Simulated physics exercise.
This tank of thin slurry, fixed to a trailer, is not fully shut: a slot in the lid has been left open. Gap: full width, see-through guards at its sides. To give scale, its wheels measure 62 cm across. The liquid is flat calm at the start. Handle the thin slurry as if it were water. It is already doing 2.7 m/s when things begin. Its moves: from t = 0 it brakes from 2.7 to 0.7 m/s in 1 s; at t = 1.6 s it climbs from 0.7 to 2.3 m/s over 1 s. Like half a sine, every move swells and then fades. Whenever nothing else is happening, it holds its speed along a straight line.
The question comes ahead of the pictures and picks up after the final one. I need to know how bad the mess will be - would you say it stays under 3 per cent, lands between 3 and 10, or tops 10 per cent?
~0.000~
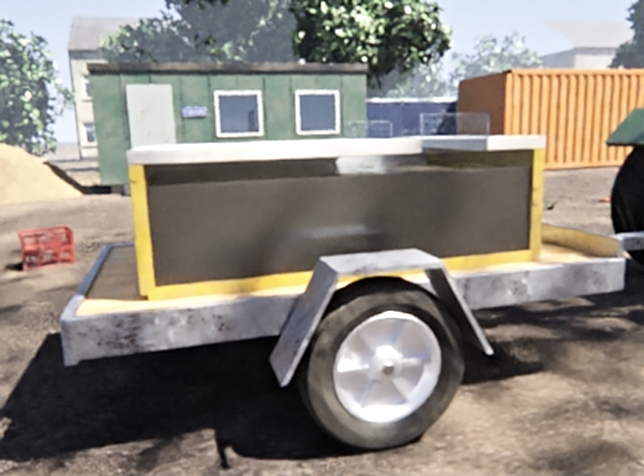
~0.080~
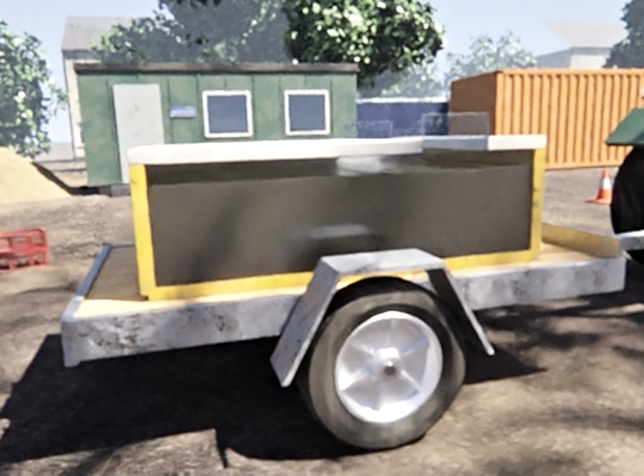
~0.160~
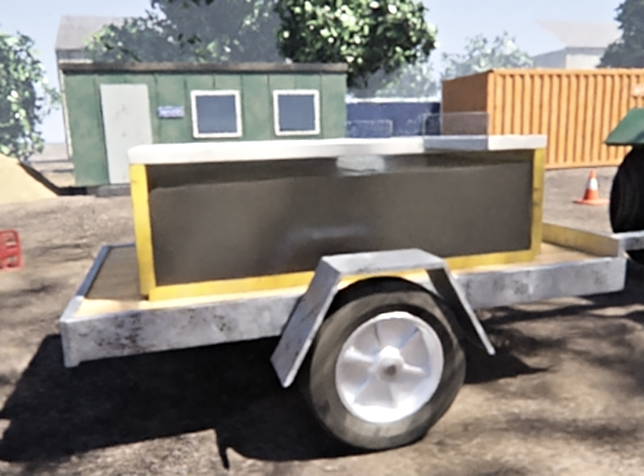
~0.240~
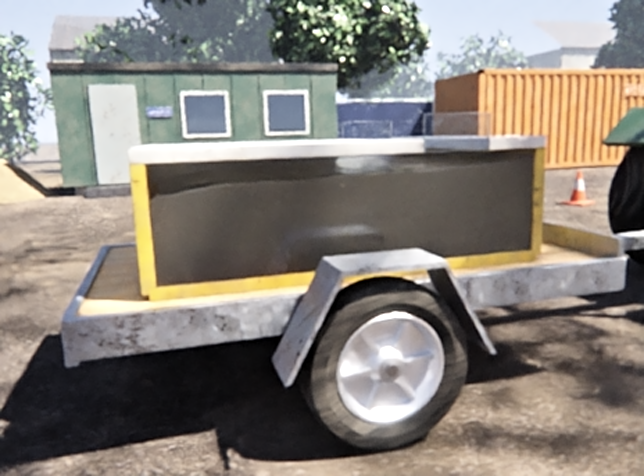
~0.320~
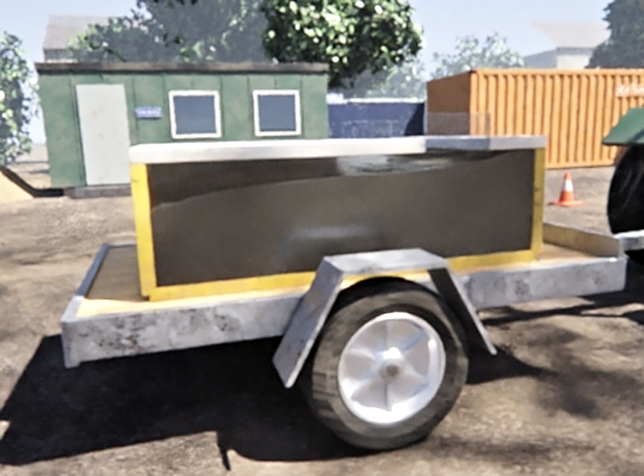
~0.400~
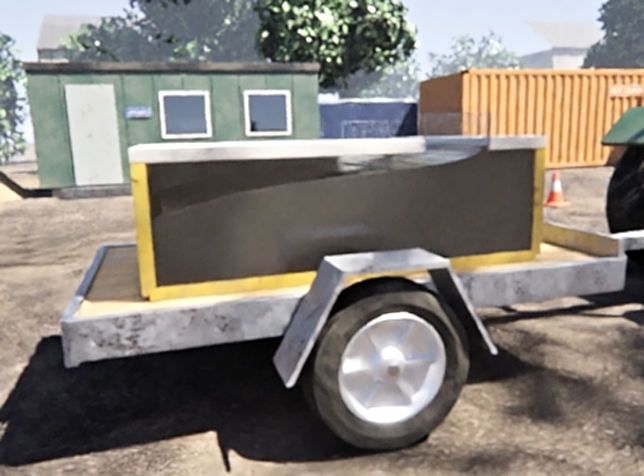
I would say it lands between those.
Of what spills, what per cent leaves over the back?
0%.
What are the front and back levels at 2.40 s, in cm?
Front level 18 cm, back level 44 cm.
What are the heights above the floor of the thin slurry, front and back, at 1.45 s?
Front reads 40 centimetres, back reads 44 centimetres.
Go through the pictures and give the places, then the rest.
The surface is at (505, 169) near the front wall; the surface is at (191, 187) near the back wall; the front is on the right; the opening runs from (421, 143) to (486, 140); a wheel hub at (392, 373), in the first picture.
The surface is at (506, 169) near the front wall; the surface is at (192, 187) near the back wall, in the second picture.
The surface is at (506, 168) near the front wall; the surface is at (193, 188) near the back wall, in the third picture.
The surface is at (507, 163) near the front wall; the surface is at (194, 193) near the back wall, in the fourth picture.
The surface is at (508, 157) near the front wall; the surface is at (195, 200) near the back wall, in the fifth picture.
The surface is at (508, 151) near the front wall; the surface is at (195, 208) near the back wall; a wheel hub at (398, 375), in the sixth picture.
After 1.45 s the surface stands 44 cm at the back and 40 cm at the front; 7 per cent is out, over the front.
After 2.40 s the surface stands 43 cm at the back and 17 cm at the front; 6 per cent is out, over the front.
After 3.40 s the surface stands 26 cm at the back and 43 cm at the front; 6 per cent is out, over the front.
After 5.49 s 6 per cent is out, over the front, 37 of 592 litres.
